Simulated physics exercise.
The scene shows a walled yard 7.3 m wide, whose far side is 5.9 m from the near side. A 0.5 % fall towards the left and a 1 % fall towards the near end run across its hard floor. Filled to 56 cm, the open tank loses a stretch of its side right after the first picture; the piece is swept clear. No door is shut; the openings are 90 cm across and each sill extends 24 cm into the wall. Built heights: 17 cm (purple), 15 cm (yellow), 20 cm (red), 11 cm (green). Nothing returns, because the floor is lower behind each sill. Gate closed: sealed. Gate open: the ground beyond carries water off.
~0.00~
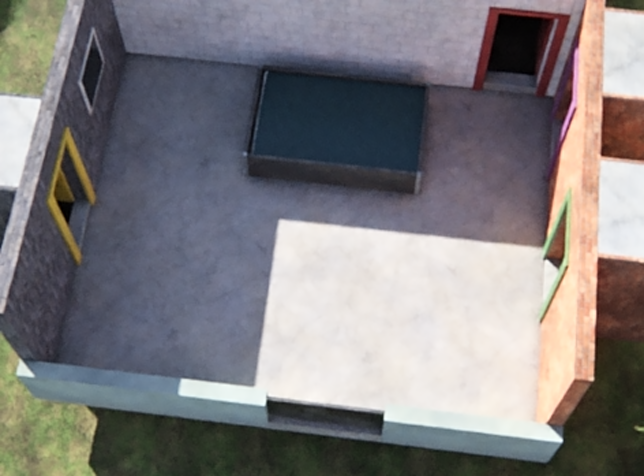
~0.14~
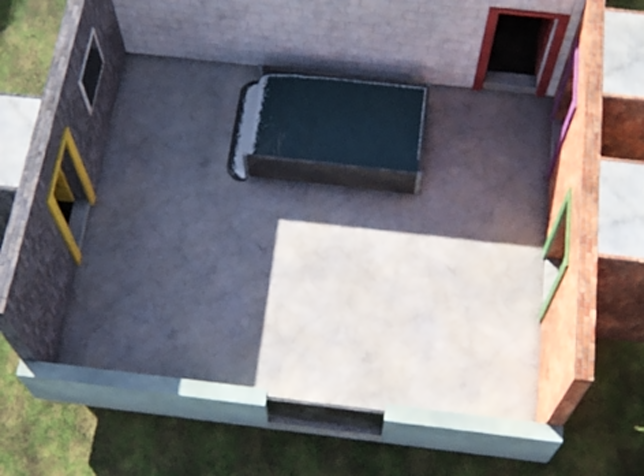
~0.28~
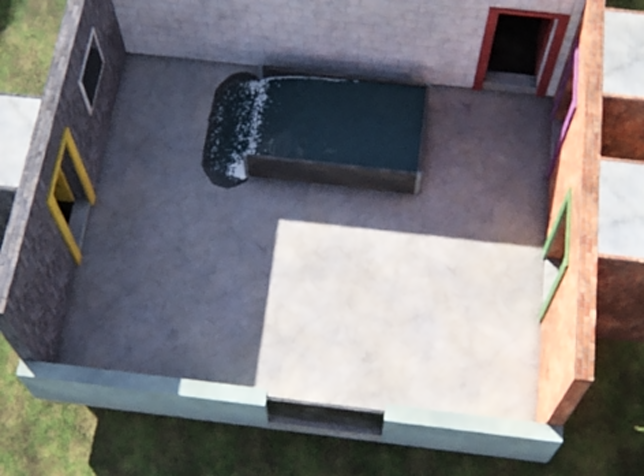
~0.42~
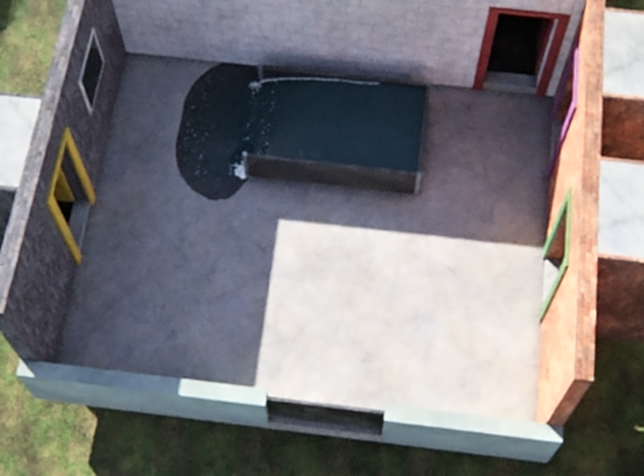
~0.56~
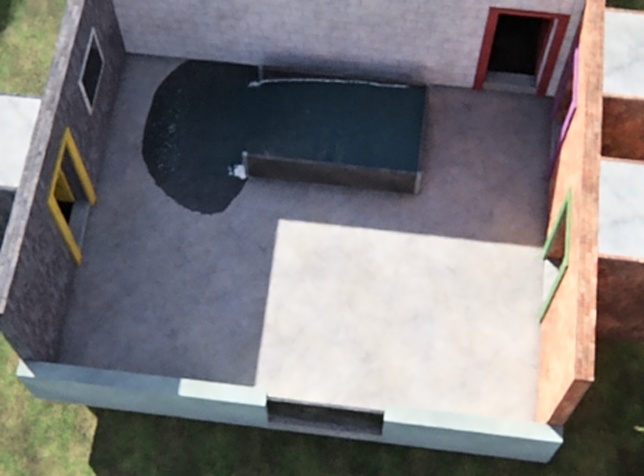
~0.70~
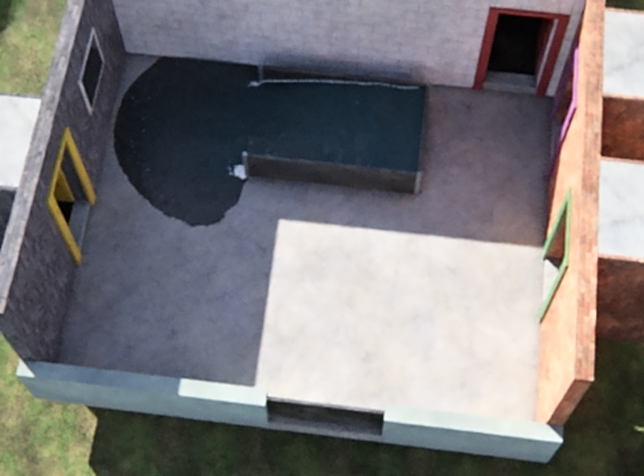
In this clip, dark water pours from the open left end of a rectangular tank in a walled yard, foaming at first, then spreads leftward across the grey floor in a widening rounded pool, nearing the wall with the yellow-framed doorway.
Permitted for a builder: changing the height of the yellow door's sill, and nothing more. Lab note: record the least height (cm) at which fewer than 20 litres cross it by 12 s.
Least height: 12.5 cm.
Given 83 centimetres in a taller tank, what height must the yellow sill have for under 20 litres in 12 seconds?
Then a height close to 20 cm.
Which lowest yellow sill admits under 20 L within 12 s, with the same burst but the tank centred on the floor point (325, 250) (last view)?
At least some 27 centimetres tall.
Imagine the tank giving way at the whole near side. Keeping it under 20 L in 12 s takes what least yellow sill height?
Close to 5.5 cm at the least.
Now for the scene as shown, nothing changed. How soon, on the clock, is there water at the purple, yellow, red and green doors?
Reading them off: Purple 6.5 s, then yellow 1.4 s, then red 5.5 s, then green 7.0 s.
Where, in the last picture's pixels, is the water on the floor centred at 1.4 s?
The balance point sits at roughly (280, 134).
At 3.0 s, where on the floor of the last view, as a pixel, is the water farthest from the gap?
Close to pixel (52, 379).
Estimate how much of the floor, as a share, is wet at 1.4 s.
Approximately 20 % of the floor.
After 1.4 s water covers 20 % of the floor, deepest (38 cm) near (126, 58); 7 cm at the yellow door, 0 litres in over its 15 cm sill.
After 3.0 s water covers 30 % of the floor, deepest (32 cm) near (113, 112); 17 cm at the yellow door, 4 litres in over its 15 cm sill.
After 12.0 s water covers 100 % of the floor, deepest (11 cm) near (420, 424); 7 cm at the yellow door, 8 litres in over its 15 cm sill.
At the yellow door as built, the water arrived by 1.4 s and peaked near 18 cm at 2.4 s.
Run again over the same 12 s with other heights there, 32 litres in over 11 cm, 10 litres over 14.5 cm. The limit of 20 litres is kept from about 12.5 cm up.
